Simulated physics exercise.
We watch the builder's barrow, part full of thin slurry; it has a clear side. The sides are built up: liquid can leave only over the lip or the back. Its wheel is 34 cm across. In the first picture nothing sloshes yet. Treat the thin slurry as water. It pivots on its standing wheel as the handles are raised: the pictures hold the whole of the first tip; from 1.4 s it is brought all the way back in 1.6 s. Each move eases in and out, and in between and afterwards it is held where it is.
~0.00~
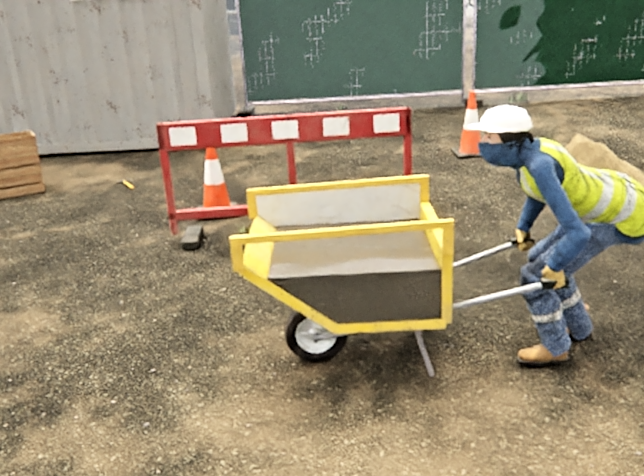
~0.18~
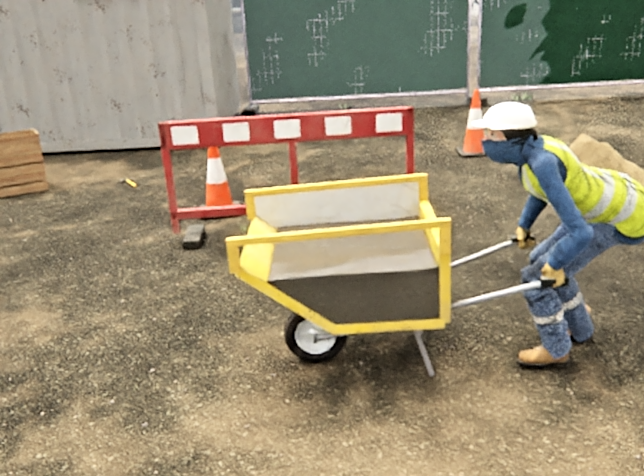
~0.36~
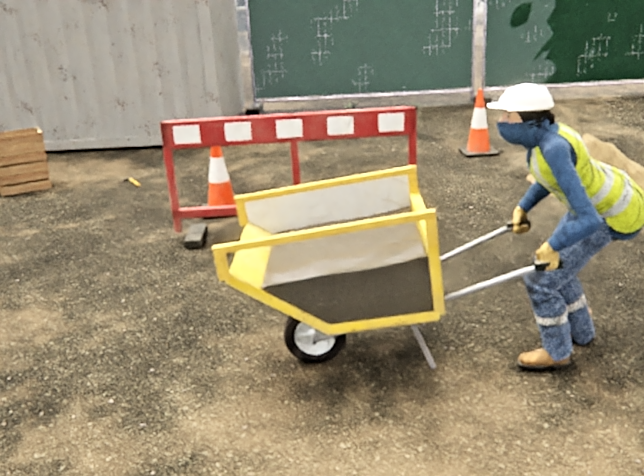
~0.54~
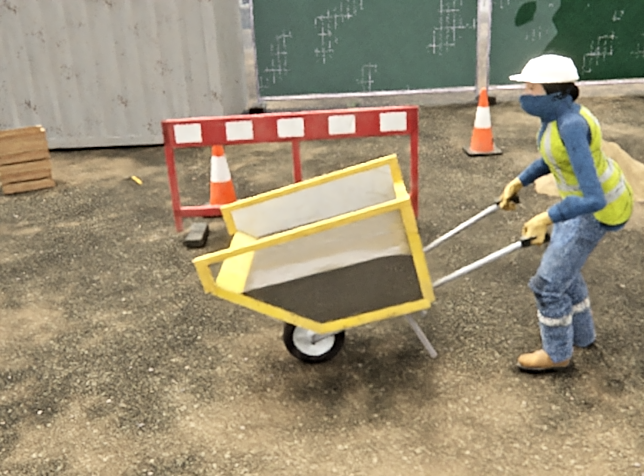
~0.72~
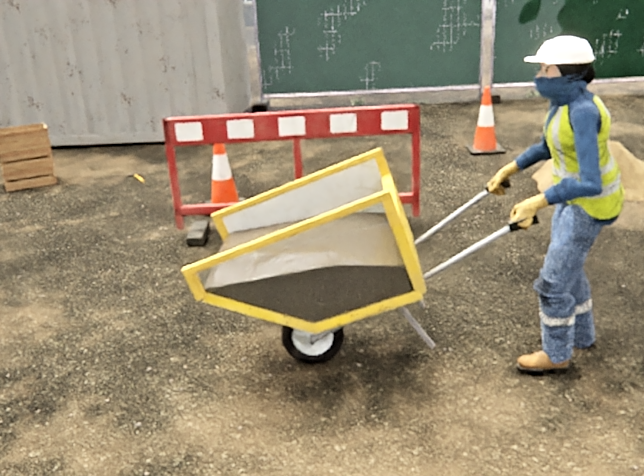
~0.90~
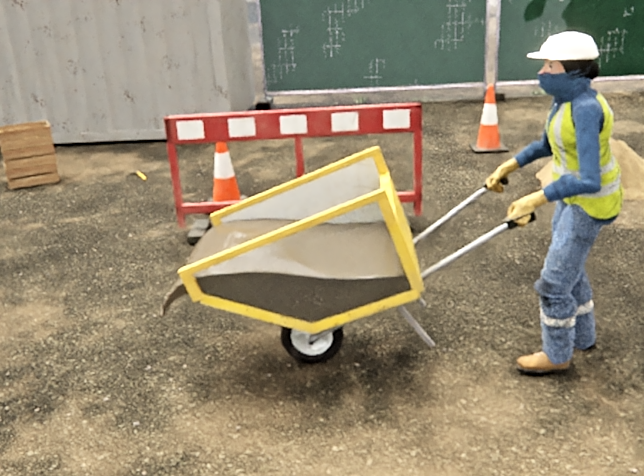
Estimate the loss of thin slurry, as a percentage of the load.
Roughly 42 per cent of the thin slurry is lost.
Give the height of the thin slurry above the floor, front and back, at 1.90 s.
About 18 cm in front and 4 cm behind.
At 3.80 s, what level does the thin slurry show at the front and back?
Front 16 cm, back 14 cm.
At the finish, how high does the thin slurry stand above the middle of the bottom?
About 14 cm.
By 1.90 s the barrow is at 16° forwards, the surface stands 5 cm at the back and 18 cm at the front; 41 per cent is out, over the front.
By 2.85 s the surface stands 23 cm at the back and 12 cm at the front; 42 per cent is out, over the front.
By 3.80 s the surface stands 14 cm at the back and 16 cm at the front; 42 per cent is out, over the front.
By 5.89 s 42 per cent is out, over the front, 53 of 126 litres.
